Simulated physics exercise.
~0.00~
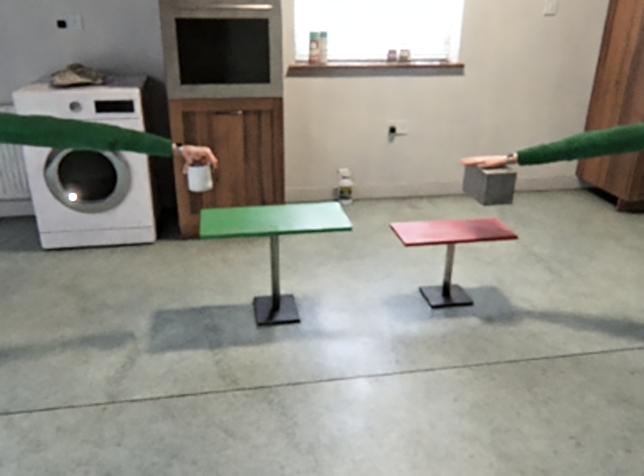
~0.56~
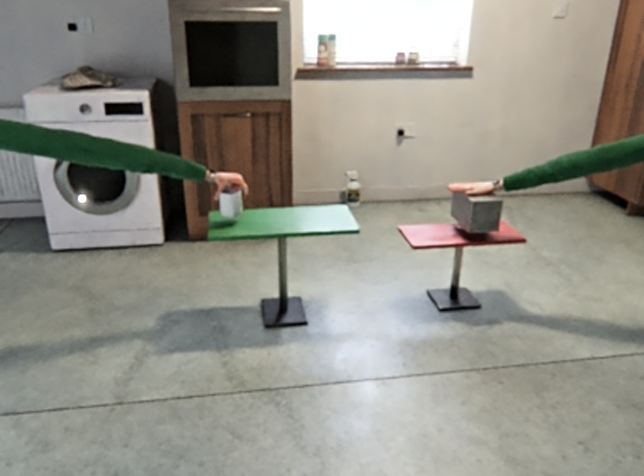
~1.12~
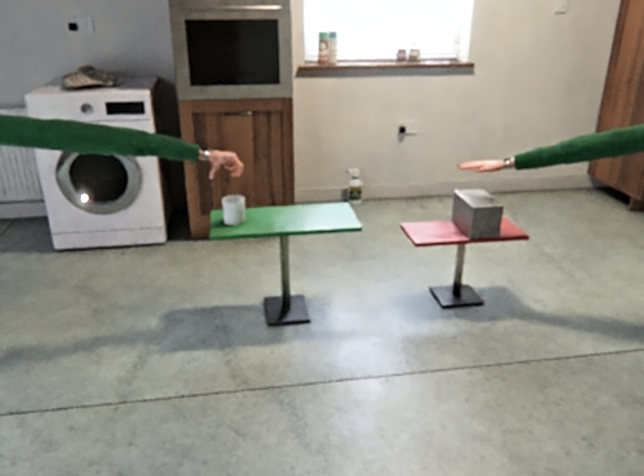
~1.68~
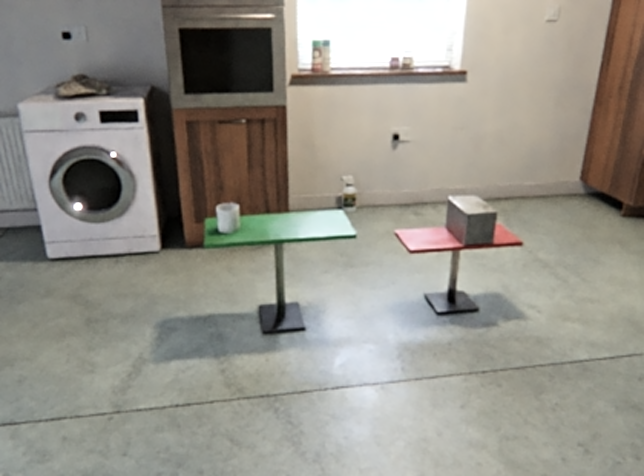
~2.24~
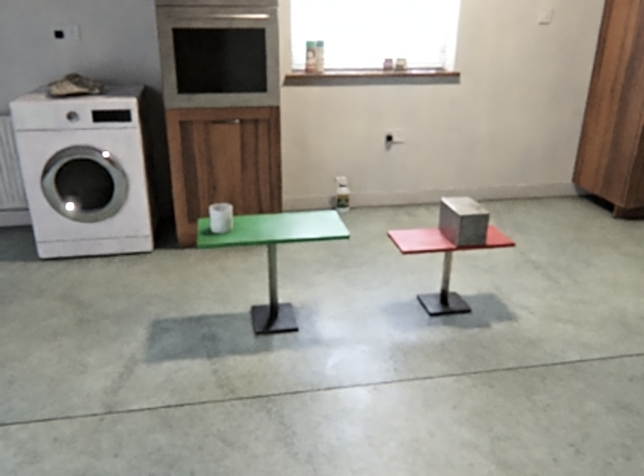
Two green-sleeved arms reach in from either side, lowering a pale cup onto the left end of a green stand and a gray block onto a smaller red stand, then let go and withdraw, leaving both stands upright and steady with the objects resting on top.
